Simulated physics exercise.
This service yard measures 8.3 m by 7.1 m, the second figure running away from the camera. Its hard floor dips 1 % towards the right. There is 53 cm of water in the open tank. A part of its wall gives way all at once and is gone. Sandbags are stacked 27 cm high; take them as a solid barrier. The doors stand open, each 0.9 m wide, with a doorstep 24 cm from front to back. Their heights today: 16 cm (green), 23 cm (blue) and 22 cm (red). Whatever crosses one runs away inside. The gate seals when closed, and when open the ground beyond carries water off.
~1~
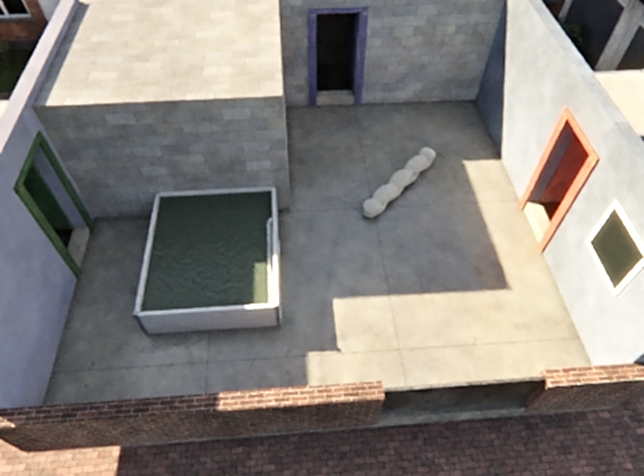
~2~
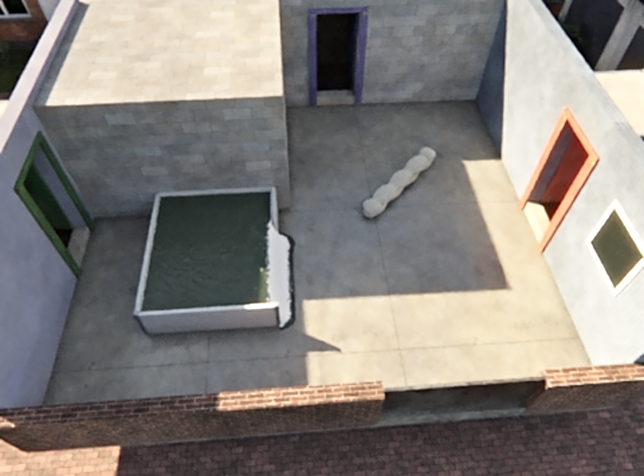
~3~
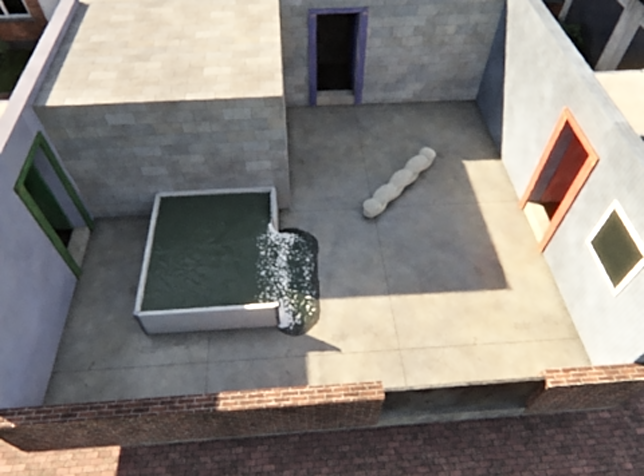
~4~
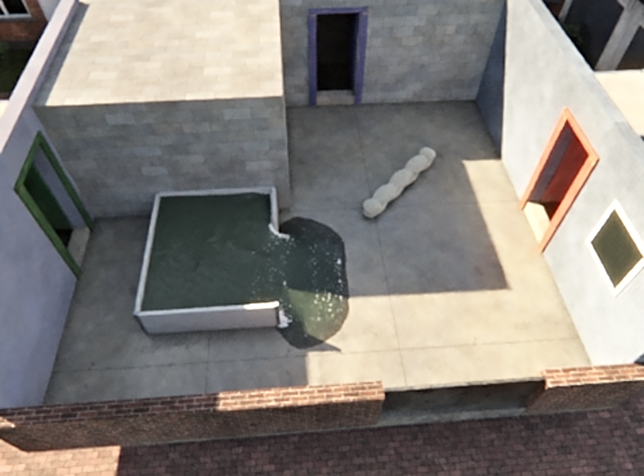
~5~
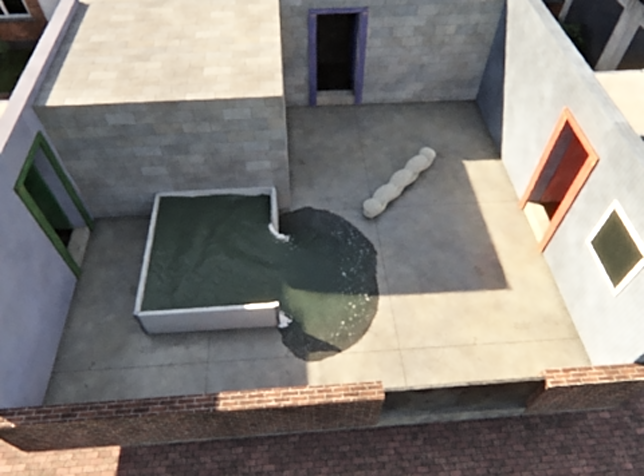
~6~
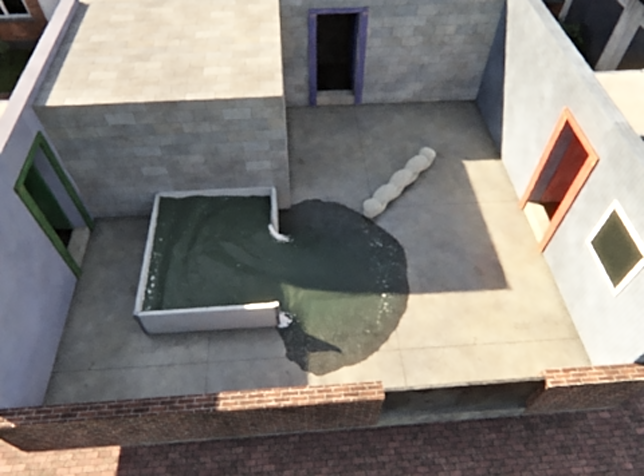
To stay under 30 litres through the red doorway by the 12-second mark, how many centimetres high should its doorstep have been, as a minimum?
About 16 cm.
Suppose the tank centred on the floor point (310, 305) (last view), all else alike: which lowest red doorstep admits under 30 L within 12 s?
About 11.5 cm.
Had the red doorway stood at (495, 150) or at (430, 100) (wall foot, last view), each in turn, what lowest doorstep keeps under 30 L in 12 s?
About 8.0 and 11.0 cm.
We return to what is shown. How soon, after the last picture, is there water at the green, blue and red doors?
Arrival: Green not within the 12 s, blue 5.0 s, red 1.0 s.
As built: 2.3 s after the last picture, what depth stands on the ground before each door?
Depths in cm: Green 0, blue 0, red 22.
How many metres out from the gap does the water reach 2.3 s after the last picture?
Some 6.0 m out.
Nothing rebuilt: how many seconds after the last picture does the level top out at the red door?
Near 1.8 s.
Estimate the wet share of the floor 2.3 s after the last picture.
About 50 per cent.
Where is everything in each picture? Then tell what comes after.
Still water, 53 cm deep, in the open tank at (213, 247); the red door at (551, 190) is dry, in the first frame.
The gap is at (275, 273), the front 0.3 m out at (289, 252); the back of the open tank holds 53 cm, in the second frame.
Water pours out at (275, 274) and has run 0.7 m, to (313, 259); about 9 cm deep outside, 53 cm at the back, in the third frame.
The front is at (344, 292), 1.2 m from the gap at (275, 274); 2.3 m2 of floor is wet, 53 cm left at the back, in the fourth frame.
The gap is at (275, 274), the front 1.7 m out at (371, 267); the back of the open tank holds 52 cm, in the fifth frame.
The gap is at (276, 274), the front 2.2 m out at (401, 265); the back of the open tank holds 47 cm; 2.7 m in a straight line remain to the red door at (551, 190), in the sixth frame.
Then, 0.7 s after the last picture water covers 30 % of the floor, deepest (28 cm) near (288, 301); it has not reached the red door.
Then, 2.3 s after the last picture water covers 50 % of the floor, deepest (38 cm) near (597, 374); 22 cm at the red door, 0 litres in over its 22 cm doorstep.
Then, 11.3 s after the last picture water covers 85 % of the floor, deepest (12 cm) near (557, 285); 8 cm at the red door, 2 litres in over its 22 cm doorstep.
At the red door as built, the water peaked near 24 cm, 1.9 s after the last picture.
Run again over the same 12 s with other heights there, 67 litres in over 13 cm, 19 litres over 17.5 cm. The limit of 30 litres is kept from about 16 cm up.
